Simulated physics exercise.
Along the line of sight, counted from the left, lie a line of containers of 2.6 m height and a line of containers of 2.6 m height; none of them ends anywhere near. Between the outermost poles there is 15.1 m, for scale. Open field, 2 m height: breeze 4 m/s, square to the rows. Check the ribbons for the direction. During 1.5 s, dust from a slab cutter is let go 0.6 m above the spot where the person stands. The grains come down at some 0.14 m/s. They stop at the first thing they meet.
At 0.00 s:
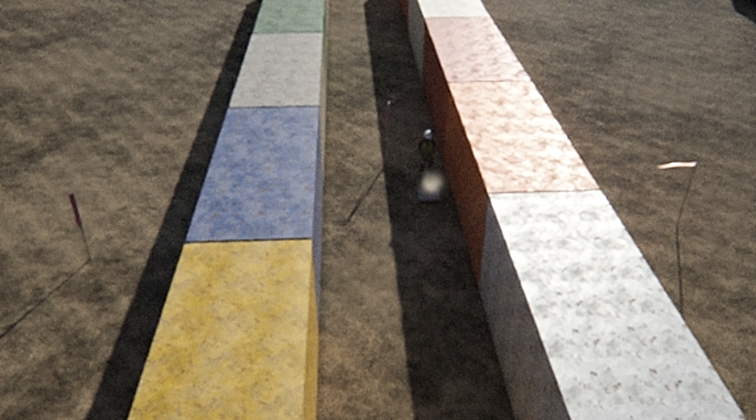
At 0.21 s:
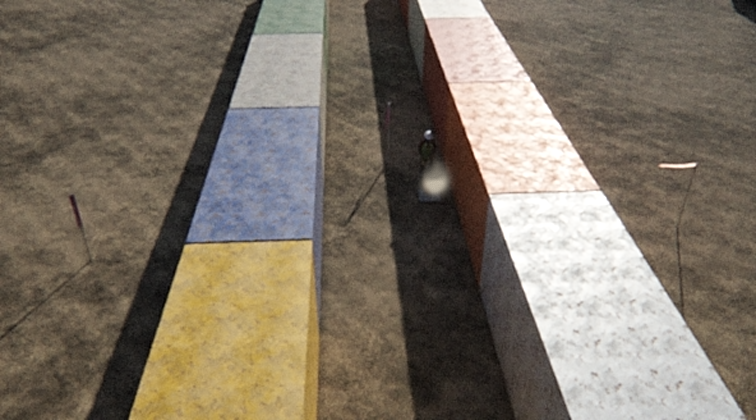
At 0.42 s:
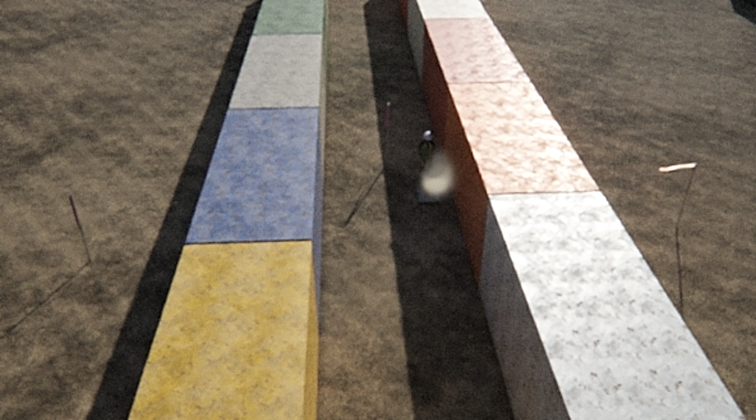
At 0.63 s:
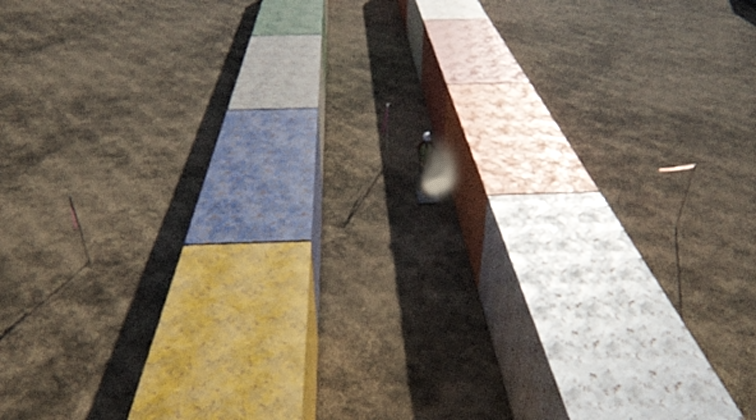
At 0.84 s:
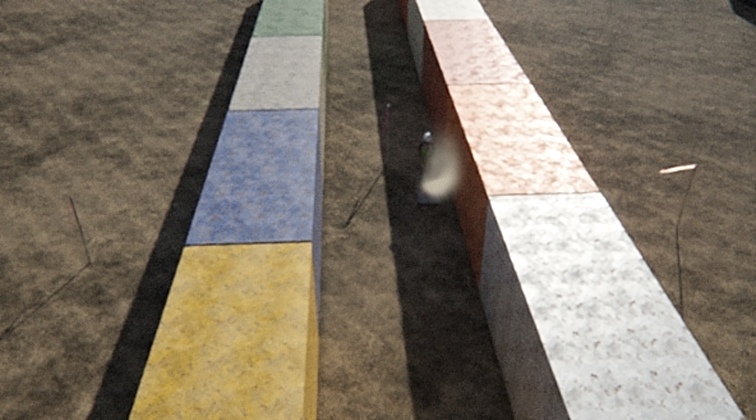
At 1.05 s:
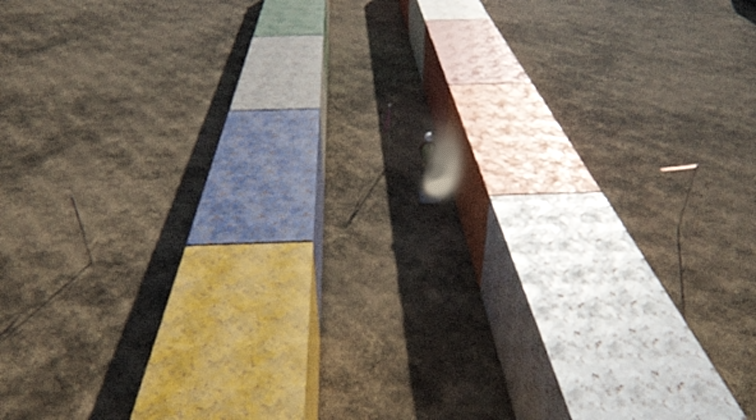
A small pale dust cloud spreading slightly beside a tiny figure standing between two rows of coloured containers on bare ground.
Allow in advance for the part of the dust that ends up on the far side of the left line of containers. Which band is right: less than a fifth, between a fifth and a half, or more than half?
Between a fifth and a half.
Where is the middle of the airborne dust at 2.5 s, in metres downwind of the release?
0.5 metres.
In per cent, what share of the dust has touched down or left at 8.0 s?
Roughly 50 %.
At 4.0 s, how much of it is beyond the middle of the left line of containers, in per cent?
Estimate: Around 10 %.
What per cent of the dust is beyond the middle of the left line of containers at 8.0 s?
Around 30 percent.
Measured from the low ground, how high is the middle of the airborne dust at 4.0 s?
The middle sits around 3.0 m above the low ground.
After 2.5 s, 13 % is no longer flying here, and 0 % is beyond the left line of containers; the middle of what still flies is 2.5 m above the low ground, near (445, 121).
After 4.0 s, 26 % is no longer flying here, and 11 % is beyond the left line of containers; the middle of what still flies is 3.0 m above the low ground, near (350, 107).
After 8.0 s, 49 % is no longer flying here, and 32 % is beyond the left line of containers; the middle of what still flies is 2.5 m above the low ground, near (89, 131).
After 20.0 s, 89 % is no longer flying here, and 40 % is beyond the left line of containers.
After 45.0 s, 100 % is no longer flying here, and 41 % is beyond the left line of containers.
